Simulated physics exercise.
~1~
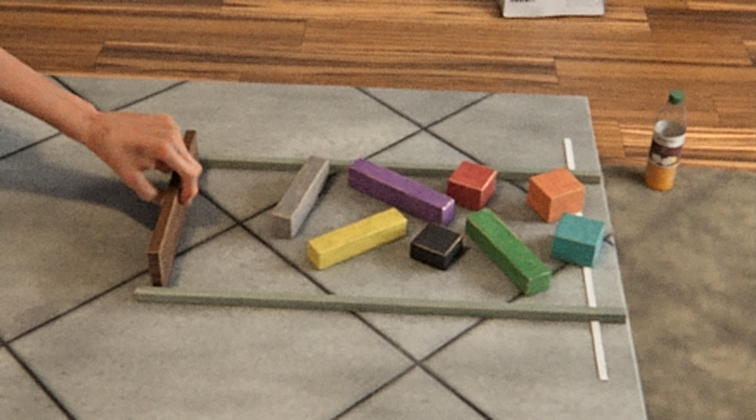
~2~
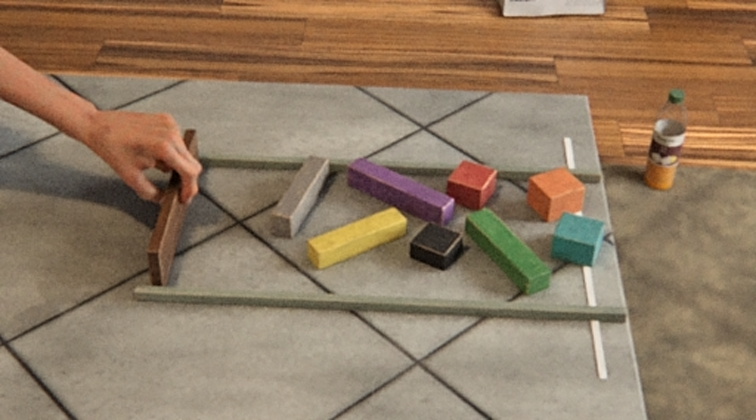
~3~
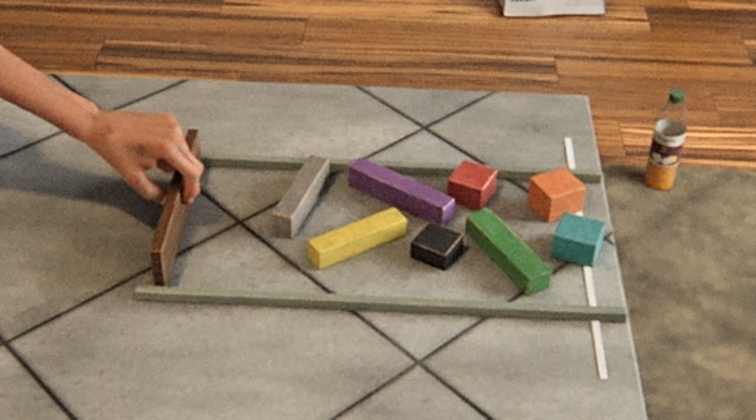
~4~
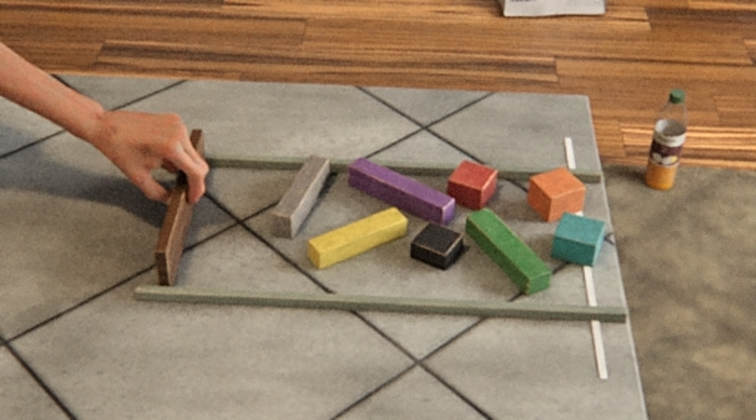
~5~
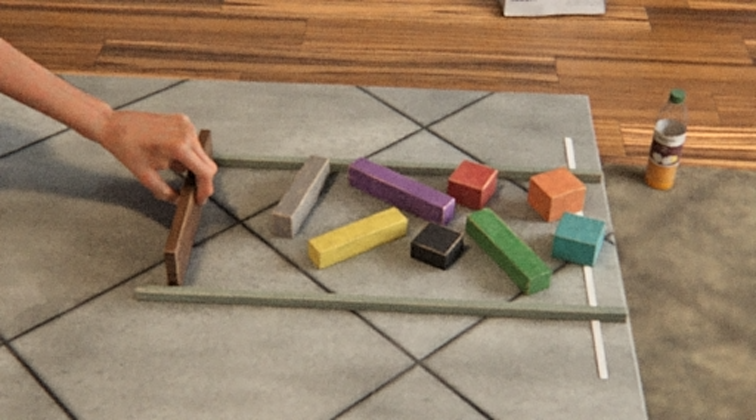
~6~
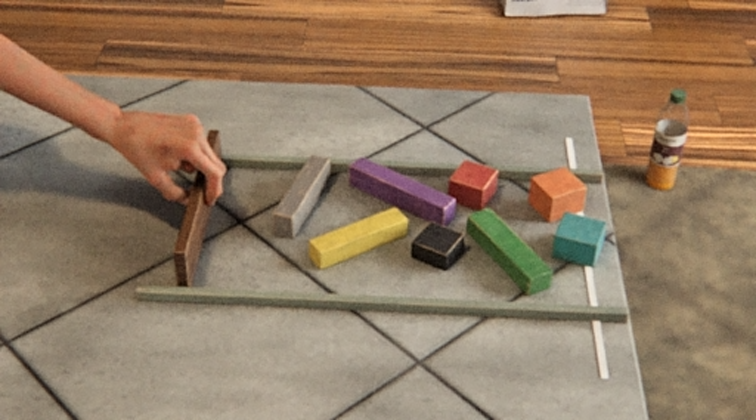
A hand sliding a dark brown board slowly right between two rails on a tabletop, with scattered coloured blocks sitting still.
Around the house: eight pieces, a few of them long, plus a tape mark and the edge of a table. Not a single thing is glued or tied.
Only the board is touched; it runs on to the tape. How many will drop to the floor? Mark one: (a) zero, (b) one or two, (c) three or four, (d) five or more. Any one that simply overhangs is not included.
(d) five or more.
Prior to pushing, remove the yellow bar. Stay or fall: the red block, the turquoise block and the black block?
As for the red block, it is not retained; the turquoise block is not retained; the black block is retained.
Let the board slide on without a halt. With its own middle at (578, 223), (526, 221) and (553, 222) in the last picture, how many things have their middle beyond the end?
First 6, next 3, last 4.
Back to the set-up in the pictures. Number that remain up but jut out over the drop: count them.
The count is 1.
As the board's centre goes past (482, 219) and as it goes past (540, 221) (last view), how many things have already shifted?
That makes 8 at the first spot and 8 at the second.
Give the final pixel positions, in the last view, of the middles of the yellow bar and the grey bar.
Final pixels, roughly: (619, 270) for the first, (592, 208) for the other.
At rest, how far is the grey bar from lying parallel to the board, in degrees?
It measures close to 0 degrees.
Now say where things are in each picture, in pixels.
In the first picture, turquoise block (578, 240); orange block (556, 195); green bar (507, 251); board (176, 206); tape (583, 244).
In the second picture, orange block (556, 194); black block (436, 246).
In the third picture, green bar (507, 251); yellow bar (358, 238).
In the fourth picture, turquoise block (578, 239); red block (472, 185).
In the fifth picture, orange block (556, 194); board (191, 206).
In the sixth picture, turquoise block (579, 239); orange block (557, 194); green bar (508, 251); board (200, 206); tape (585, 243).
Soon after, none off yet; turquoise block at rest near (579, 239); orange block at rest near (557, 194); green bar at rest near (508, 251).
After that, none off yet; turquoise block moving near (585, 237); orange block displaced a little near (579, 196); green bar displaced about its own width near (584, 272).
In the end, the number that fall off is five or more; gone, purple bar, black block, red block, green bar, orange block and turquoise block.
